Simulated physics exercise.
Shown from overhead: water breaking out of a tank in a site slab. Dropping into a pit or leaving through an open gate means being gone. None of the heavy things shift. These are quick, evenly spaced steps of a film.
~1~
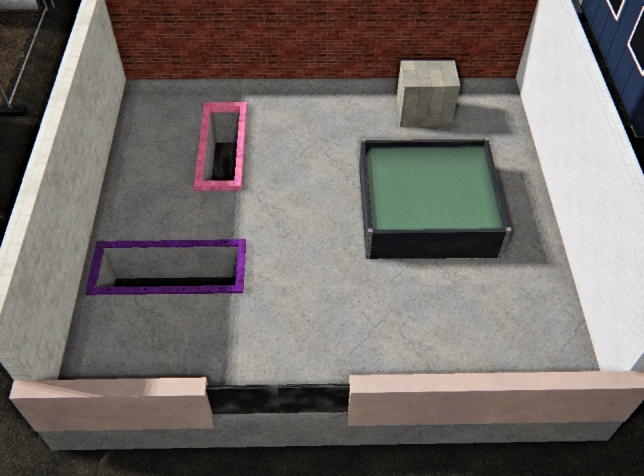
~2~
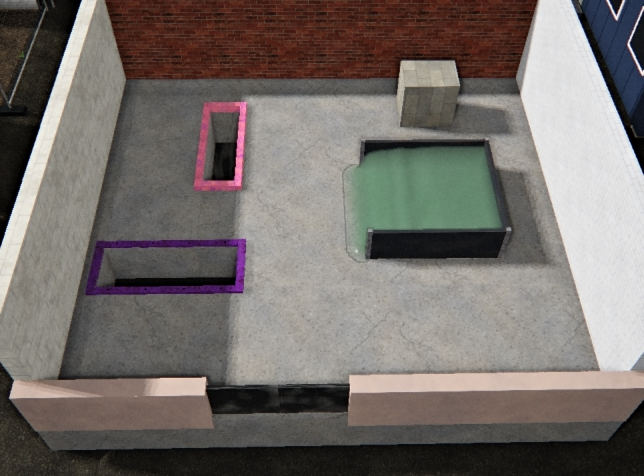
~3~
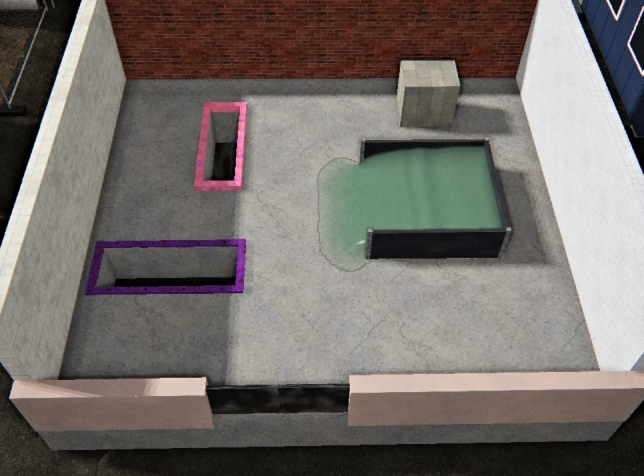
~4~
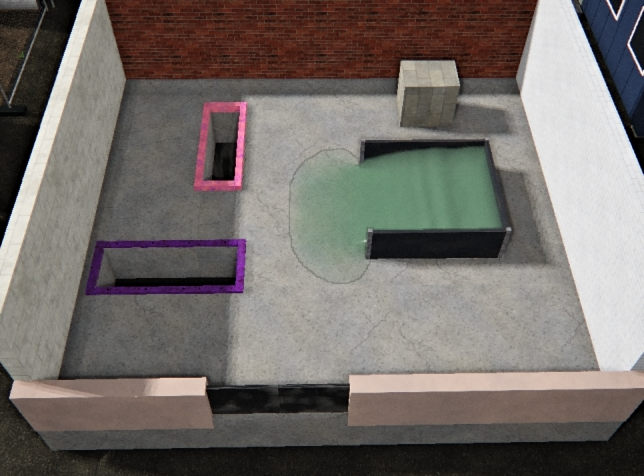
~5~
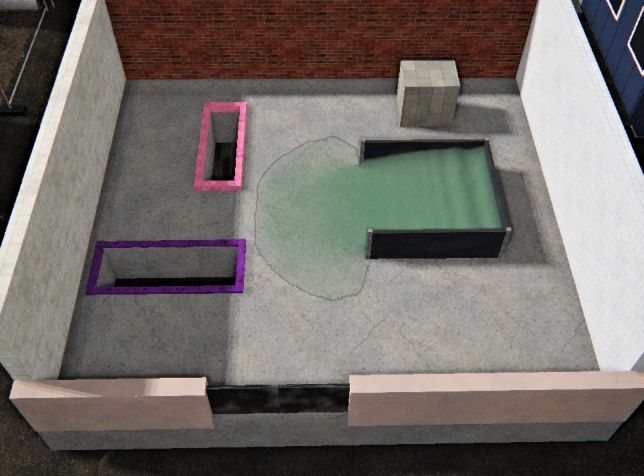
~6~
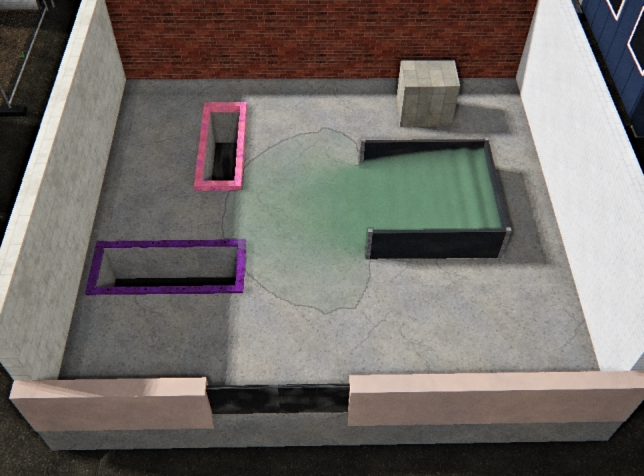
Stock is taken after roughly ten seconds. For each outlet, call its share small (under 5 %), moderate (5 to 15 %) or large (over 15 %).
The gate - small, the pink pit - moderate, the purple pit - large.
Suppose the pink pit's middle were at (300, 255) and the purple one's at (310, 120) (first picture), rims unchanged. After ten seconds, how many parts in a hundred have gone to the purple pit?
Roughly, in per cent: Purple 6.
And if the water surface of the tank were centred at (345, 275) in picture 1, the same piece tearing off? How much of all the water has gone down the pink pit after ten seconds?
Within ten seconds roughly 0 percent of the total ends in the pink pit.
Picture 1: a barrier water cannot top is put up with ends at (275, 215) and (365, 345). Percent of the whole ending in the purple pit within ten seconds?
Purple: About 4 %.
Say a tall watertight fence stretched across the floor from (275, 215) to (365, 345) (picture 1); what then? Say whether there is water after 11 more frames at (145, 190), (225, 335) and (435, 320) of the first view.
Running through them in order, the first comes out taken by the flood, the second free from flooding and the last taken by the flood.
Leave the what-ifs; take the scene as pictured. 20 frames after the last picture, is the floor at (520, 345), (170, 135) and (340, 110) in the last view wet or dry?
Taking them in the order given: Spared, then swamped, then spared.
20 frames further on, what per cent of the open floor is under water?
It should be close to 50 %.
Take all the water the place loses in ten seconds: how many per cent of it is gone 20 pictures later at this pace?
Log: Around 75 %, estimated.
A moment on, water covers 25 % of the floor; the gate 0 %, the pink pit 1 %, the purple pit 2 %.
Next, water covers 35 % of the floor; the gate 0 %, the pink pit 5 %, the purple pit 7 %.
Then, water covers 50 % of the floor; the gate 0 %, the pink pit 7 %, the purple pit 14 %.
Later, water covers 65 % of the floor; the gate 0 %, the pink pit 7 %, the purple pit 20 %.
In the end, water covers 85 % of the floor; the gate 0 %, the pink pit 7 %, the purple pit 22 %.
